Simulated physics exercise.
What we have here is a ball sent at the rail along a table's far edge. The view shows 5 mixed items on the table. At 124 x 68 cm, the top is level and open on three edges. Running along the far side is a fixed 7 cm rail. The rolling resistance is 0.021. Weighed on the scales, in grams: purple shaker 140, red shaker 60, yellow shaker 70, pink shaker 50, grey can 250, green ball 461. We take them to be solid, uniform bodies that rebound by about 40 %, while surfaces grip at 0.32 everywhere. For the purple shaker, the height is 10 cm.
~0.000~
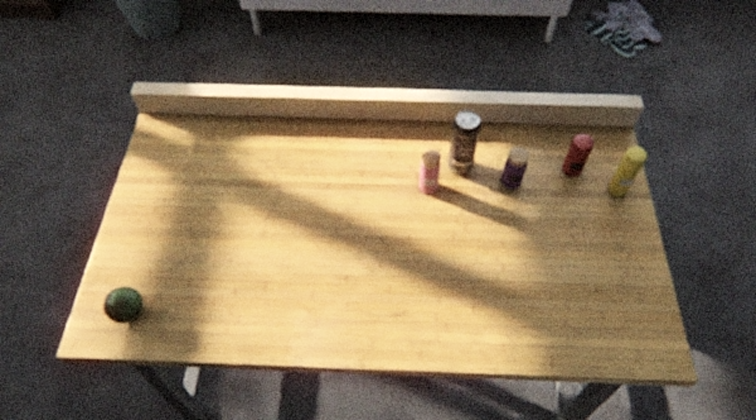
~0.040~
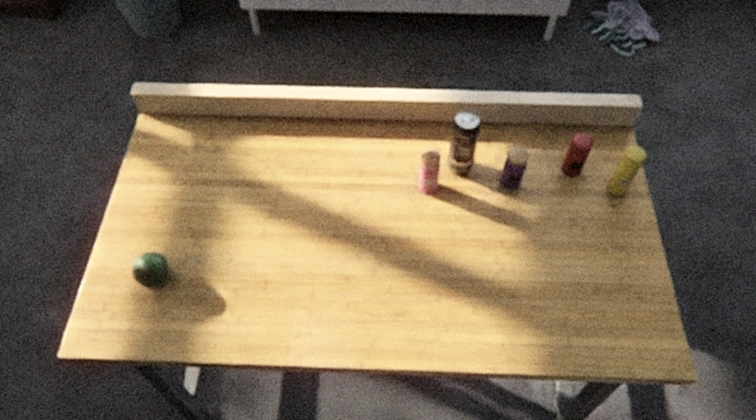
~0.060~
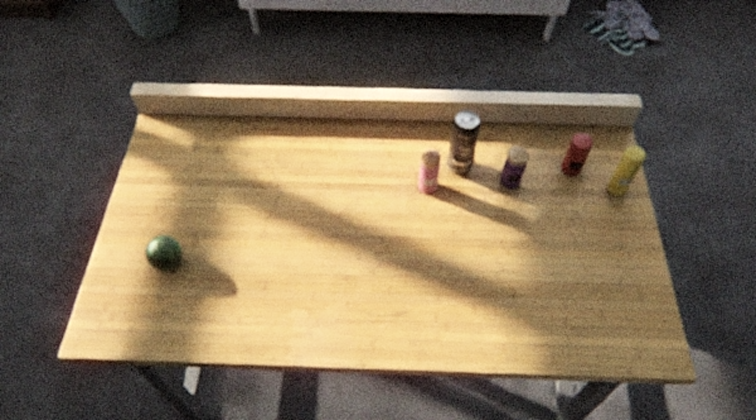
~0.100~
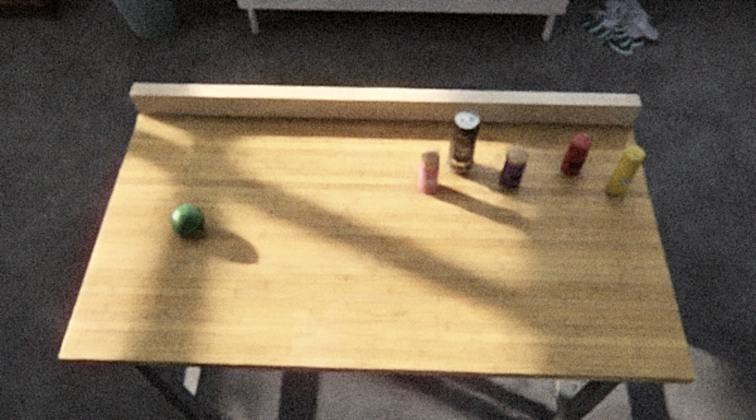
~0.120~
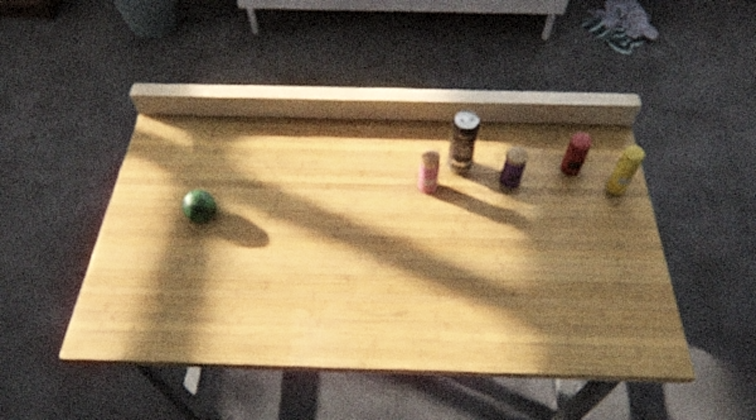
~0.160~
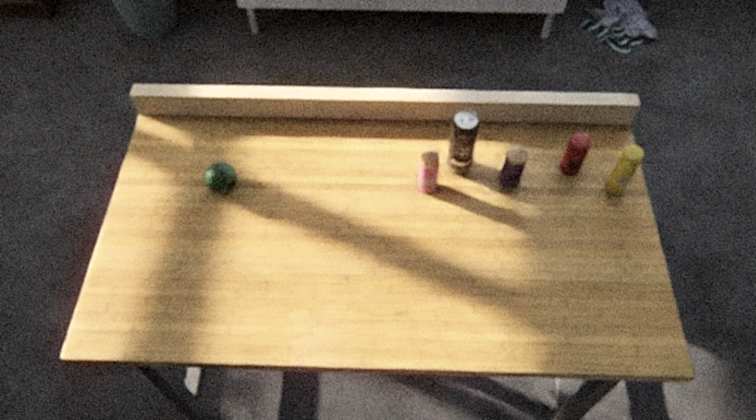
On a wooden table, a green ball rolls away and rightward, left of five upright containers.
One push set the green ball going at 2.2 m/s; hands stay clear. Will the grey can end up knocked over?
No, it remains on its base.
After 0.76 s, green ball near (387, 210).
After 1.76 s, green ball near (656, 372).
In the end (2.4 s), all 5 under 4 cm from the start. At the end, from the last picture's camera, grey can near (462, 144).
